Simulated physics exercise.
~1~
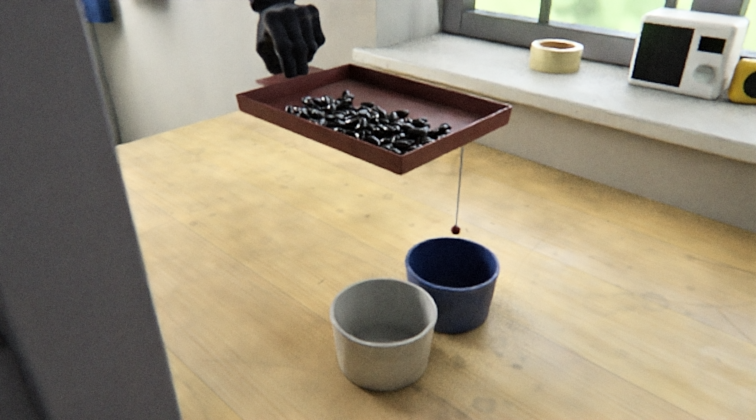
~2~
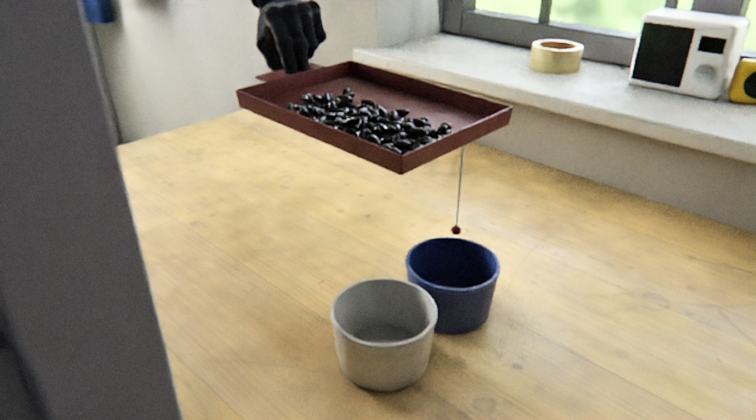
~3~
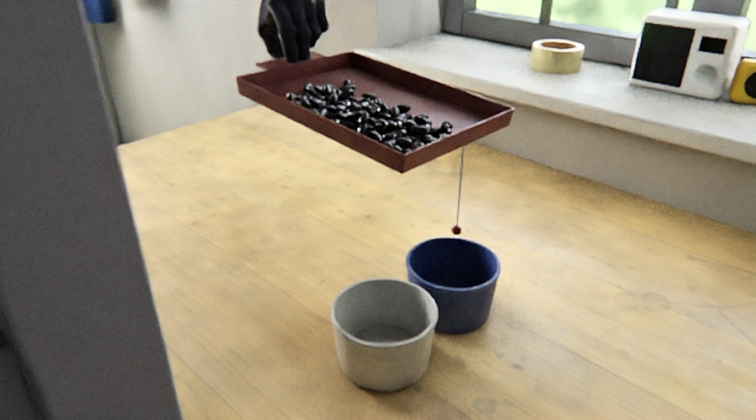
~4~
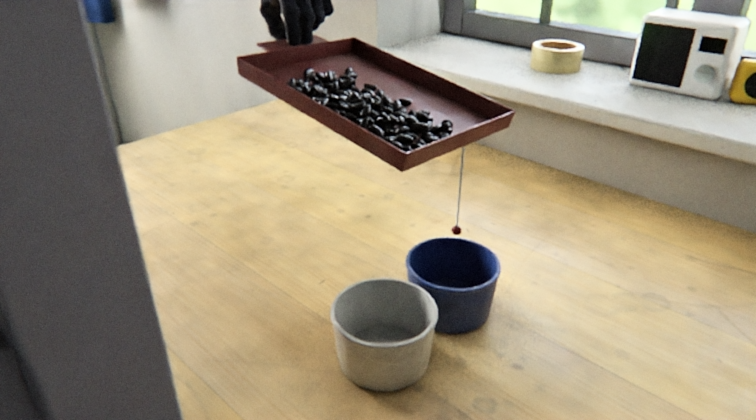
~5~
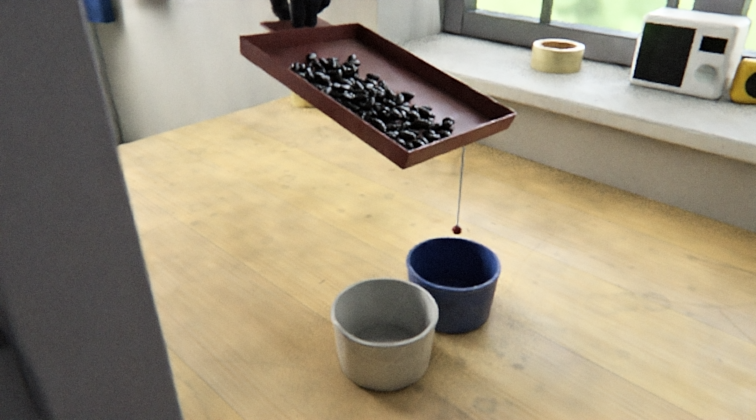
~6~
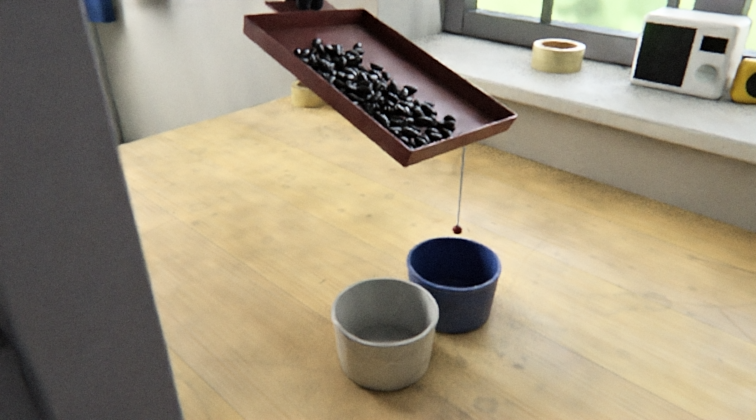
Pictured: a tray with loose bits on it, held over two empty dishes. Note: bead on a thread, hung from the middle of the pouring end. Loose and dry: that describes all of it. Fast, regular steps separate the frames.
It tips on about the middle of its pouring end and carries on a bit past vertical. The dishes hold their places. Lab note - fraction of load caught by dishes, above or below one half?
Below one half.
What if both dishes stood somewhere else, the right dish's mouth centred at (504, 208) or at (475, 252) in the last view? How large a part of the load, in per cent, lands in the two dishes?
First placement: 30 per cent; second placement: 30 per cent.
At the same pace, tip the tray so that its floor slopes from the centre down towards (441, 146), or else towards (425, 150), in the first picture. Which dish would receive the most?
It would be the right-side one to begin with, and after that the right-side one.
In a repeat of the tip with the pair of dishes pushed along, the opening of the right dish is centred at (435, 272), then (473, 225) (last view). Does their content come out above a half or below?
Well, a minority share the first time and a minority share the next.
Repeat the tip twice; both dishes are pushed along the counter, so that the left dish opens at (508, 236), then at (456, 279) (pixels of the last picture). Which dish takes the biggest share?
The dish at left, then the dish at right.
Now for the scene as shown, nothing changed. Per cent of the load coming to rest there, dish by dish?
The share is 0 per cent in the left dish and 10 per cent in the right dish.
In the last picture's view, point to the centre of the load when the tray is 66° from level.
The load is centred about (462, 110).
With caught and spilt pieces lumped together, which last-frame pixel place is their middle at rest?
It settles centred around (531, 286).
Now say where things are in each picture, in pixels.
In the first picture, corners of the pouring end (401, 155) and (510, 106), level; middle of the load (359, 126), black beans; left dish (422, 353); right dish (488, 299); bead on its thread (456, 230).
In the second picture, corners of the pouring end (402, 154) and (510, 107), level; middle of the load (359, 124).
In the third picture, corners of the pouring end (404, 154) and (512, 108), tipped barely, lowest at the right corner; middle of the load (360, 119).
In the fourth picture, corners of the pouring end (406, 152) and (513, 111), tipped a little, lowest at the right corner; middle of the load (362, 110).
In the fifth picture, corners of the pouring end (409, 150) and (514, 113), tipped clearly, lowest at the right corner; middle of the load (364, 101).
In the sixth picture, corners of the pouring end (412, 149) and (515, 115), tipped clearly, lowest at the right corner; middle of the load (367, 93); left dish (423, 353); right dish (490, 299).
Just after the last frame, tray tipped steeply; almost all on the tray; just a few in the air.
A moment on, tray tipped past a quarter turn; roughly a third on the tray; just a few in the right dish; roughly half outside both; roughly a quarter in the air.
Further on, tray tipped past a quarter turn; about a tenth in the right dish; the larger part outside both.
When it is over, tray tipped past a quarter turn; not one in the left dish; about a tenth in the right dish; the larger part outside both.
